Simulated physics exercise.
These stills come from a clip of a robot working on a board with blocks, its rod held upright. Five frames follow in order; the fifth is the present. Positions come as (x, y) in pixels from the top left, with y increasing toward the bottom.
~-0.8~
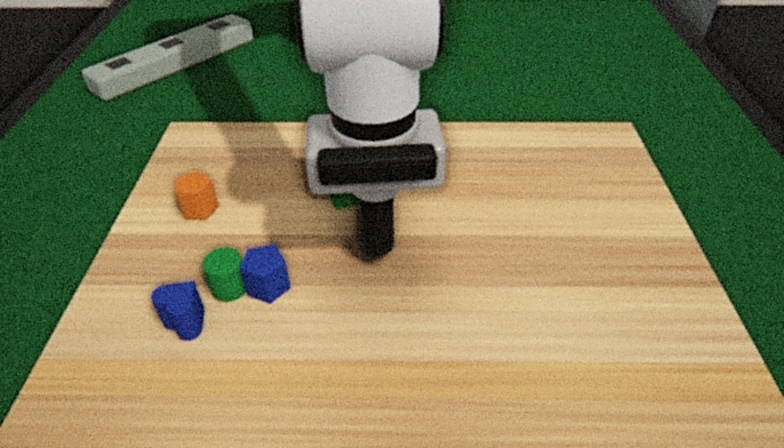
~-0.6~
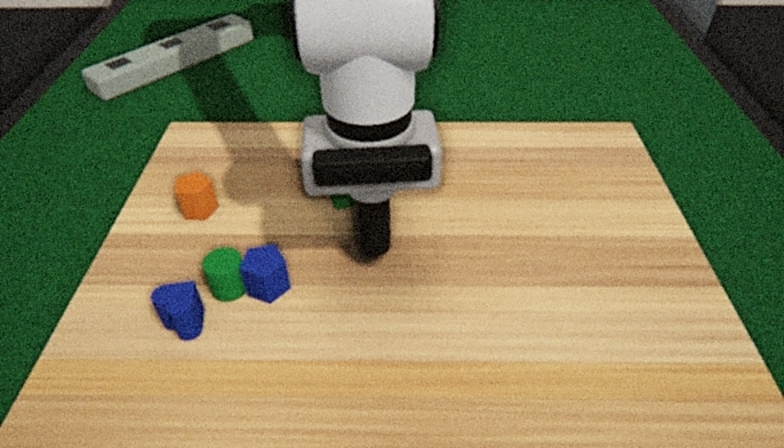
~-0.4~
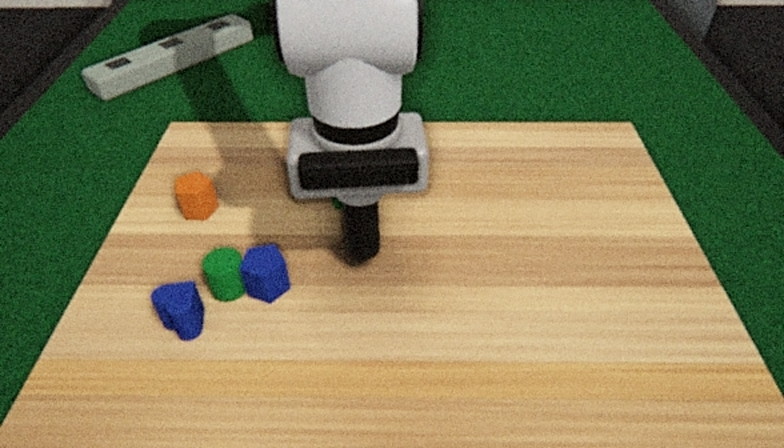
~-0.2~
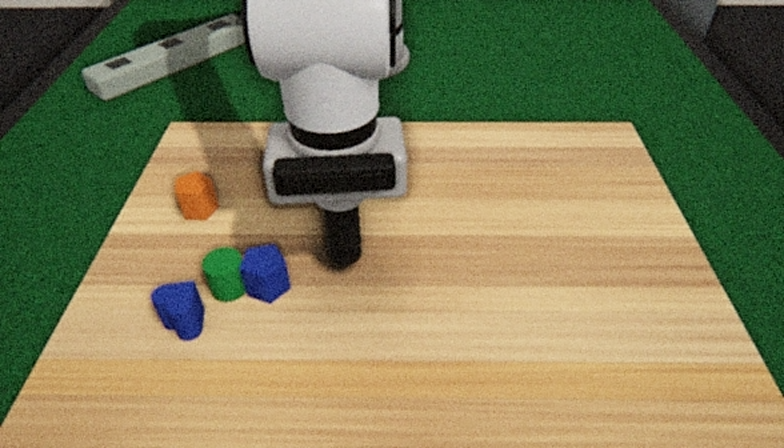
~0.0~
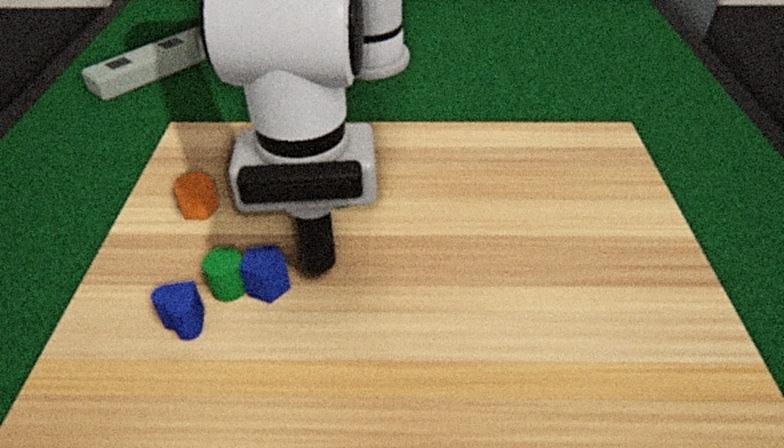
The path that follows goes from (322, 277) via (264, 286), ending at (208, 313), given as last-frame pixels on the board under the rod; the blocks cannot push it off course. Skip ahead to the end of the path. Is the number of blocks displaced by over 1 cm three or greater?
Final answer: Yes.
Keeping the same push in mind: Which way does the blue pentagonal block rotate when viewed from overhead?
Short answer: Clockwise.
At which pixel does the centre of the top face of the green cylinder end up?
The middle of its upper face should be somewhere near (145, 262).
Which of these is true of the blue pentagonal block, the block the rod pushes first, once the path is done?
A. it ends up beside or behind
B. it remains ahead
B - it remains ahead.
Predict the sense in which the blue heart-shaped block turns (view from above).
Bird's-eye view: Counterclockwise.
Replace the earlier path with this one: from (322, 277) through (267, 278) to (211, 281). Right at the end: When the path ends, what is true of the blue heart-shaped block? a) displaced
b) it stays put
Letter a.
The first path, step by step. One third of the way, rod (279, 267); green cylinder (201, 261); blue pentagonal block (239, 264).
Two thirds of the way, rod (240, 279); blue heart-shaped block (164, 300), turned 30° anticlockwise; green cylinder (166, 262); blue pentagonal block (197, 274), turned 15° clockwise.
At the end, rod (202, 298); blue heart-shaped block (121, 316), turned 55° anticlockwise; green cylinder (145, 262); blue pentagonal block (158, 288), turned 35° clockwise.
